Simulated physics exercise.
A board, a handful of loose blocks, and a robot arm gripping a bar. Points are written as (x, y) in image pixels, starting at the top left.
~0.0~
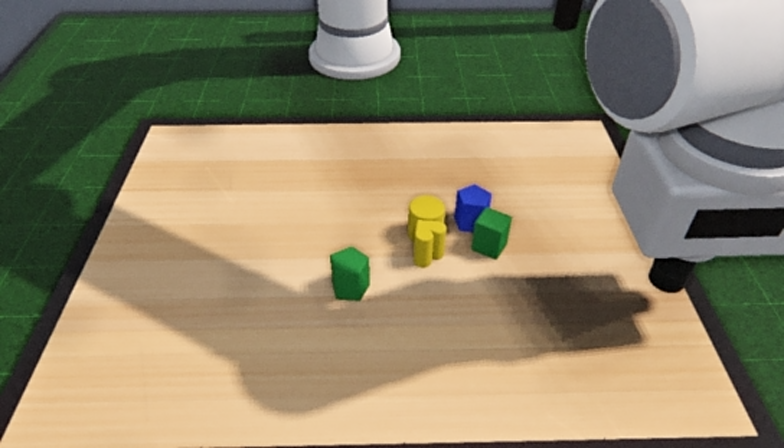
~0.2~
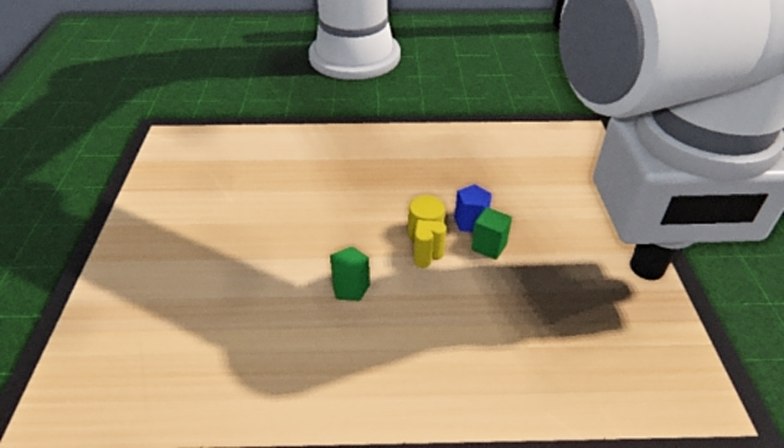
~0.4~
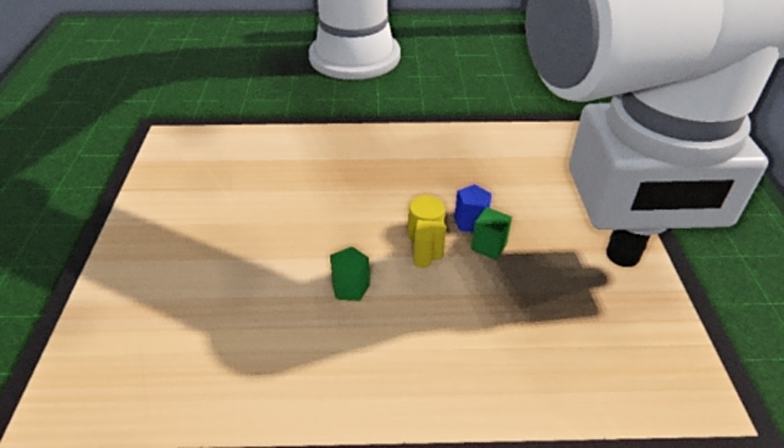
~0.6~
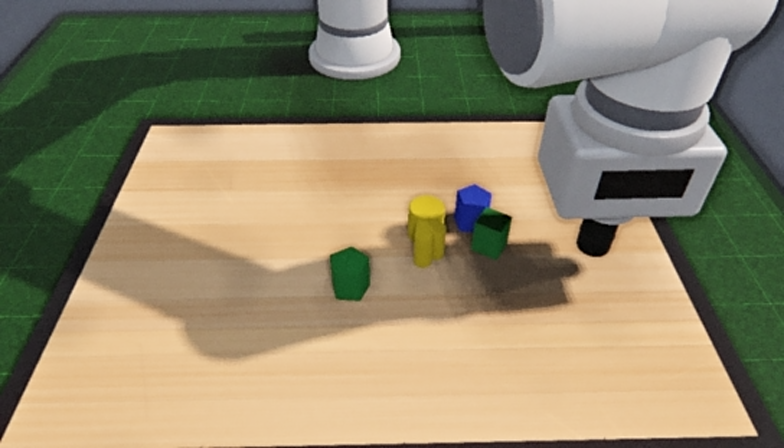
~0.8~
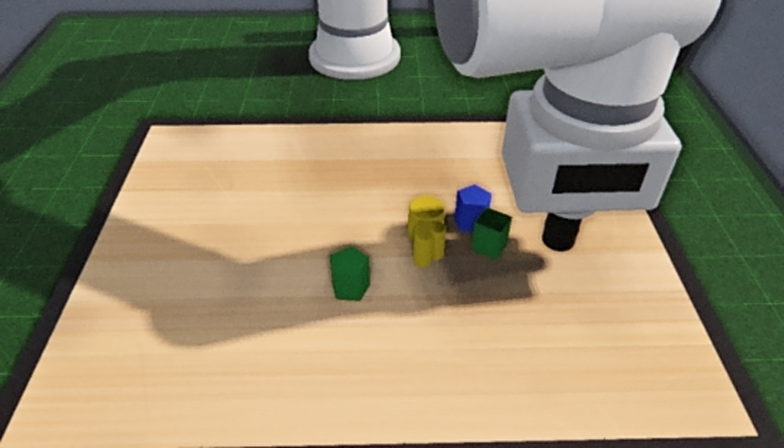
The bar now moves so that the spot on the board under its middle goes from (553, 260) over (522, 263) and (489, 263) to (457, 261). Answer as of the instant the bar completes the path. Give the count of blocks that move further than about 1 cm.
It moves one block.
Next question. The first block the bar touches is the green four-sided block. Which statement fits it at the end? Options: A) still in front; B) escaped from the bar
Choice B: Escaped from the bar.
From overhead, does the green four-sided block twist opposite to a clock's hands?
That would be a no.
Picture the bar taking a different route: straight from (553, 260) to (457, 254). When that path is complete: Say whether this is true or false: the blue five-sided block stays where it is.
False
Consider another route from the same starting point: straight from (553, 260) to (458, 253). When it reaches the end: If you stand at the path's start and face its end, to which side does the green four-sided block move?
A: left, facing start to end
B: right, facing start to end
That would be B.
On the path given first. Halfway along, bar (509, 245); green four-sided block (489, 217), turned 15° clockwise.
At the end, bar (459, 243); yellow heart block unmoved; green four-sided block (477, 213), turned 65° clockwise.
